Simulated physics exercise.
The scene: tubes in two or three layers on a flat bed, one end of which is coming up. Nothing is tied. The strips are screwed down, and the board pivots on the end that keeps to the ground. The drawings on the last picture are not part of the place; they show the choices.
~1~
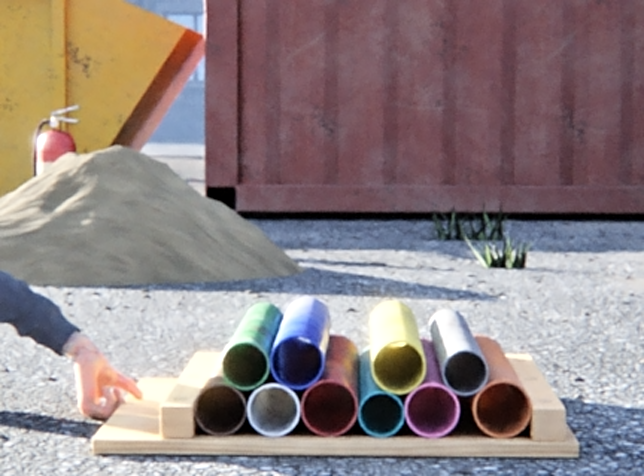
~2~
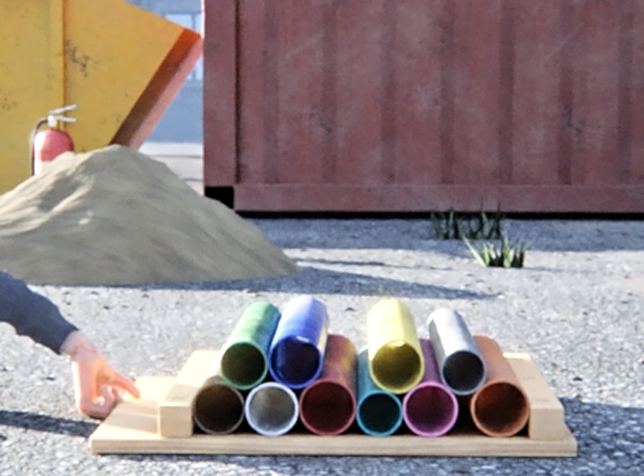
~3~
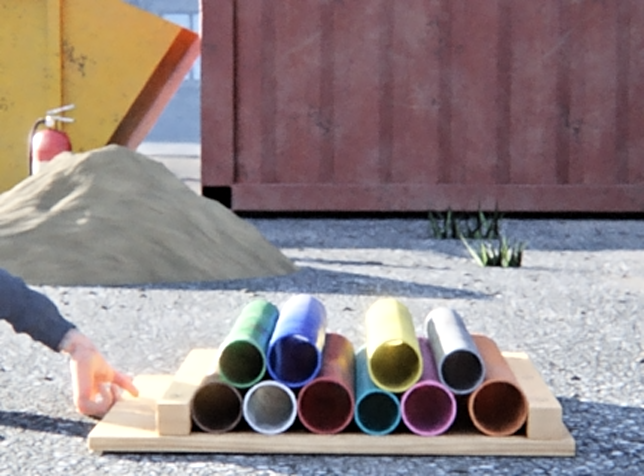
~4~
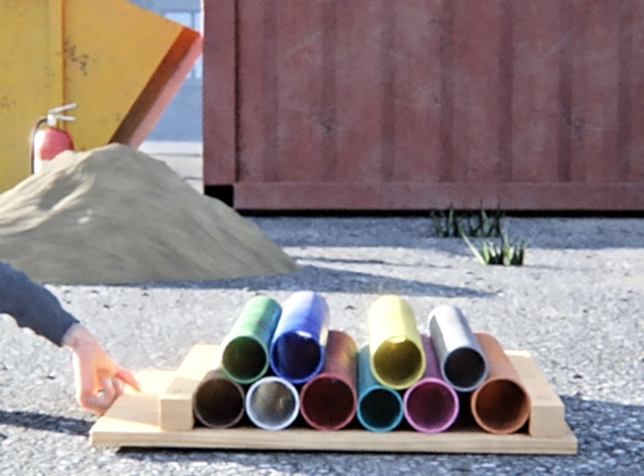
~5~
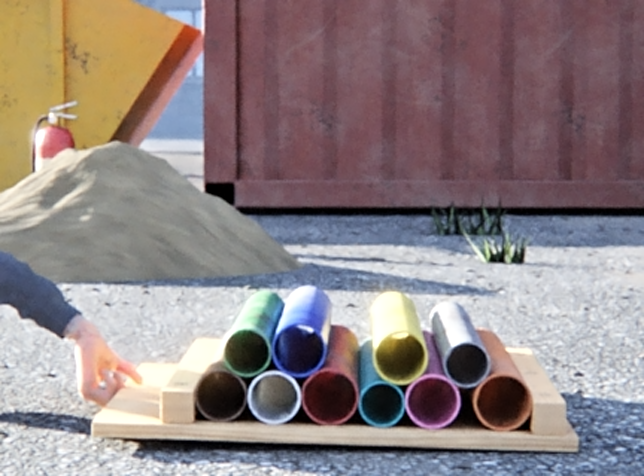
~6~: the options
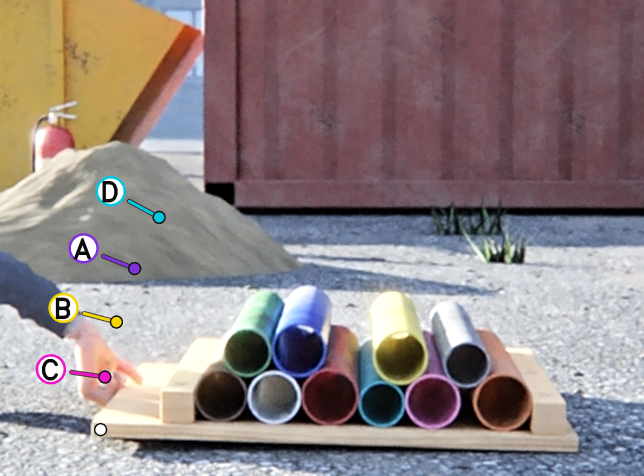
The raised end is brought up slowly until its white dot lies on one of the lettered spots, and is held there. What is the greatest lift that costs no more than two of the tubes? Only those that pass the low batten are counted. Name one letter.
Raise it to D.
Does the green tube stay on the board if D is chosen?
Yes, with D.
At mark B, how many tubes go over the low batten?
The count is none.
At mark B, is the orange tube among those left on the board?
Yes.
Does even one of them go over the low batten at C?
No.
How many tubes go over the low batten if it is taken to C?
The count is none.
On the marked copy, A at (134, 269); B at (117, 322); C at (105, 377); D at (159, 217); the white dot at (100, 430).
Taking D. A third of the way, board at 17°.
Two thirds of the way, board at 28°.
When it is over, board at 28°, none over the low batten.
As for the rest, A none over the low batten; B none over the low batten; C none over the low batten.
